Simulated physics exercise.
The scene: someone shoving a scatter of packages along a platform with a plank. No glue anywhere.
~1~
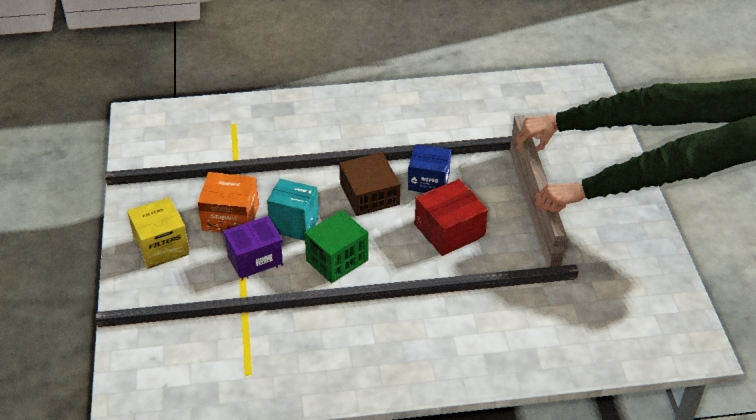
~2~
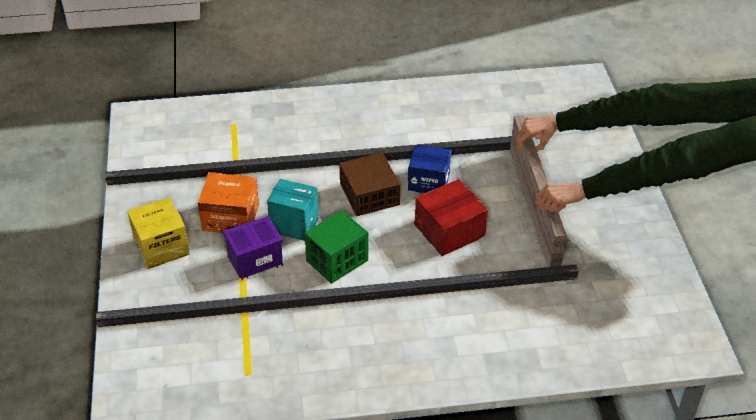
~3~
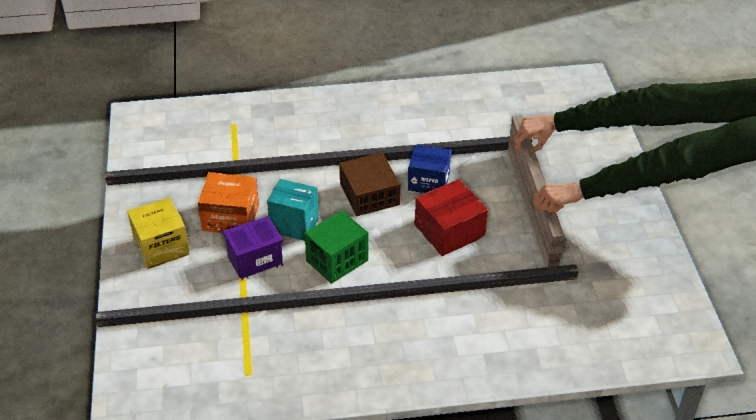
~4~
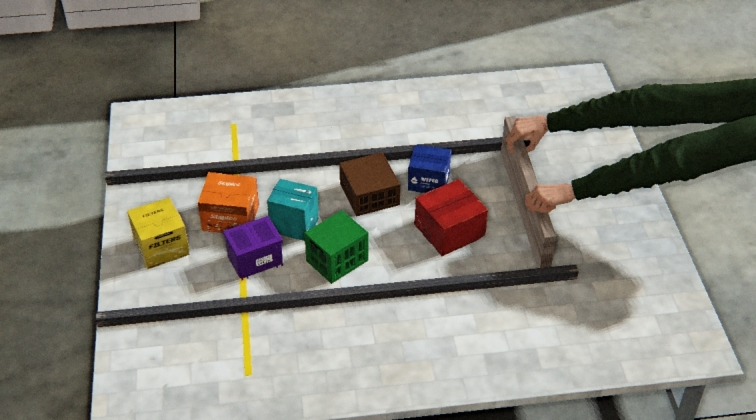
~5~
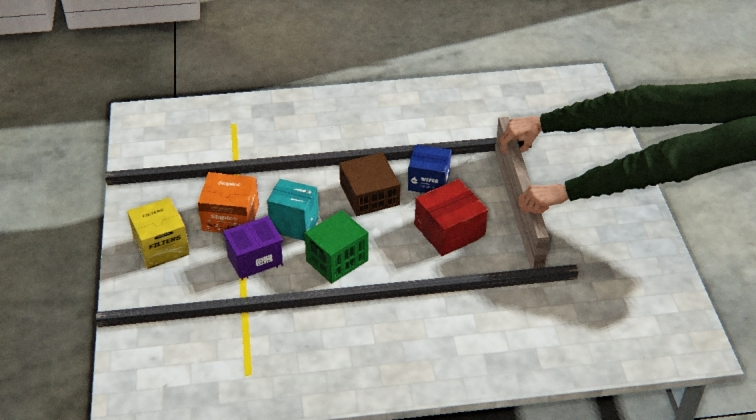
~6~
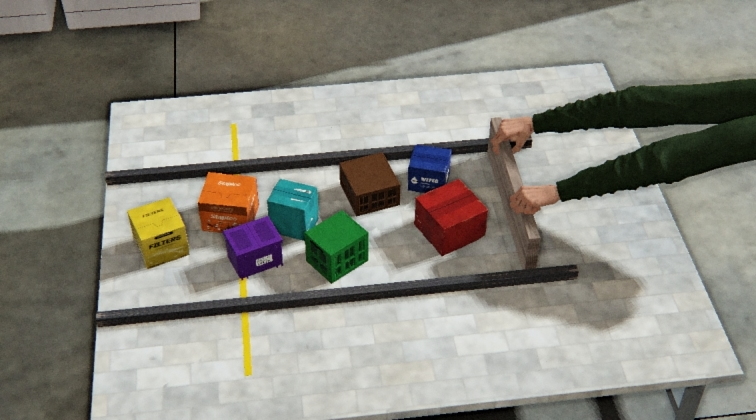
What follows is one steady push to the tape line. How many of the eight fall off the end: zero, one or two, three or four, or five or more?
As it turns out, the number that fall off is zero.
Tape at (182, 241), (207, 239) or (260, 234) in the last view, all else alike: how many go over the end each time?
It would be 2, 2 and 0.
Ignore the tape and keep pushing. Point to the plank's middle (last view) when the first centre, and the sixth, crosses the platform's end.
At (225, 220) for the first, at (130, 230) for the sixth.
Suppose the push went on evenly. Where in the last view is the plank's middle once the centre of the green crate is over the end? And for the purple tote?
Near (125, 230) and (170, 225).
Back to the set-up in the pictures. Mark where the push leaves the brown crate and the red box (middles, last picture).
Near (175, 199) and (213, 229).
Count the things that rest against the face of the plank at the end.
In contact: 3.
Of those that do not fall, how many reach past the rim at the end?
It comes to 2.
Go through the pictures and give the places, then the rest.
In the first picture, yellow box (159, 233); orange box (229, 204); purple tote (254, 248); plank (536, 190); tape (240, 236).
In the second picture, orange box (229, 204); brown crate (370, 184).
In the third picture, purple tote (254, 248); plank (534, 190).
In the fourth picture, yellow box (159, 233); blue parcel (429, 170).
In the fifth picture, orange box (229, 204); red box (451, 217).
In the sixth picture, yellow box (159, 233); orange box (229, 204); purple tote (254, 248); plank (512, 193); tape (240, 236).
Soon after, none off yet; yellow box at rest near (159, 233); orange box at rest near (229, 204); purple tote at rest near (254, 248).
In the end, the number that fall off is zero.
